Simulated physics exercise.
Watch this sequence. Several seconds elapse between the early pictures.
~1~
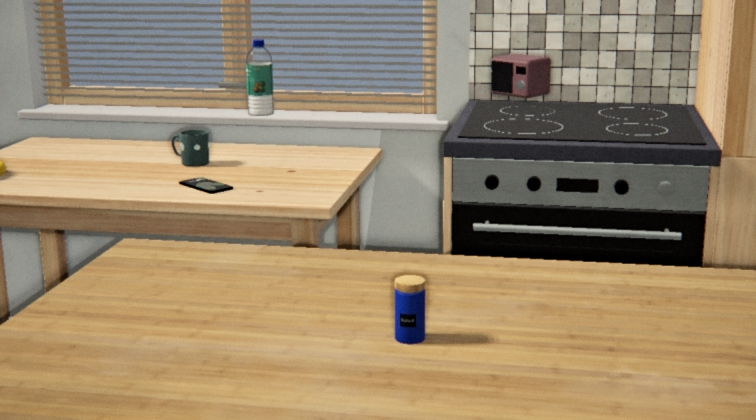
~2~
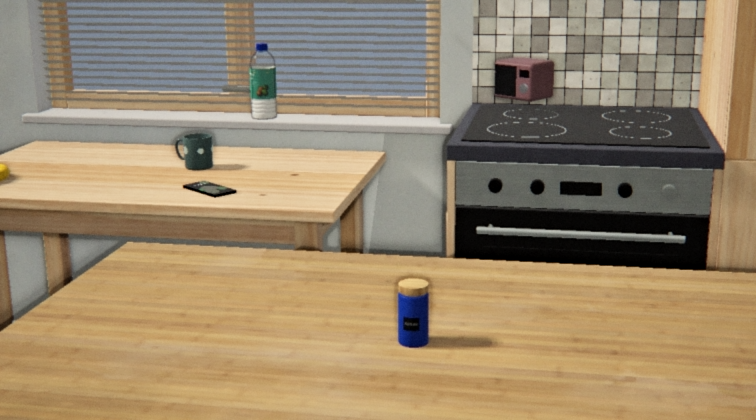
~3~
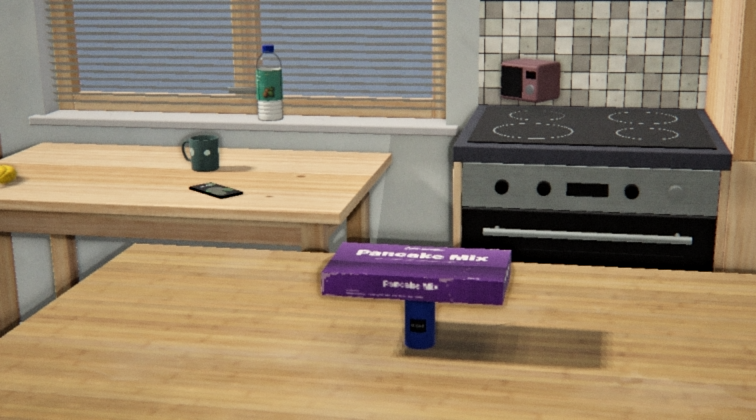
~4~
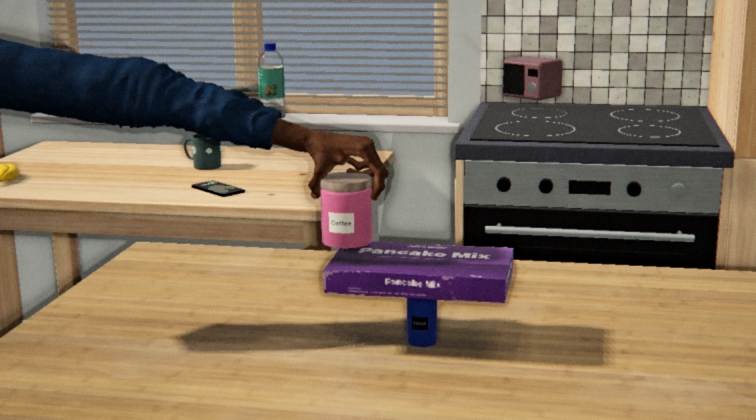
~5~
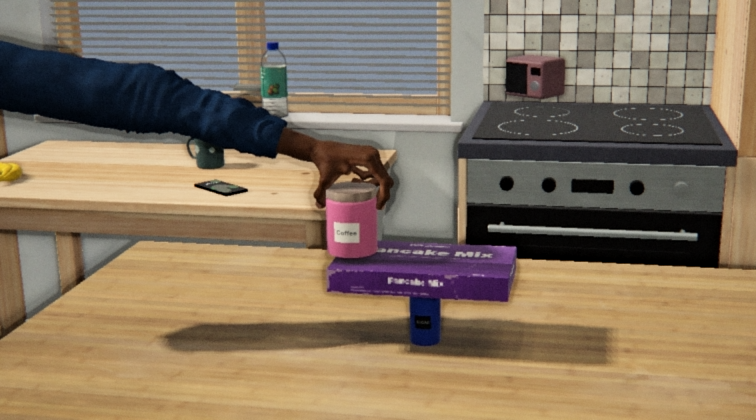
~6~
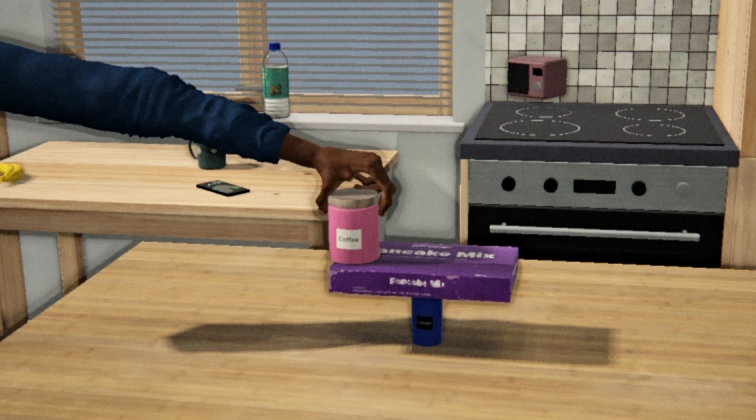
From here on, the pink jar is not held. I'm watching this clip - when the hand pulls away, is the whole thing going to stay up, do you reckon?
My guess is that something will drop.
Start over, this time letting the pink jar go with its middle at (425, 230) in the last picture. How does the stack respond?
Well, it survives then.
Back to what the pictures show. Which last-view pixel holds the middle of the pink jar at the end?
Look near (252, 319) in the final picture.
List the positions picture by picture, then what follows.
In the first picture, the last thing is not in view yet; blue shaker (410, 310).
In the second picture, the last thing is not in view yet; blue shaker (414, 313).
In the third picture, the last thing is not in view yet; blue shaker (420, 315).
In the fourth picture, still above its spot; pink jar (346, 210); blue shaker (422, 312).
In the fifth picture, still above its spot; pink jar (352, 219); blue shaker (425, 311).
In the sixth picture, in place under the hand; pink jar (354, 226); blue shaker (427, 312).
Then, 0.40 s after the last picture, pink jar now fallen; purple packet tipped 50° from how it was.
Then, 0.60 s after the last picture, purple packet tipped 53° from how it was.
Then, 0.80 s after the last picture, purple packet now fallen; blue shaker on its side.
At rest, fallen, purple packet and pink jar; tipped over in the stack, blue shaker. Seen from the same camera at the end, pink jar near (252, 319). The stack loses its balance.
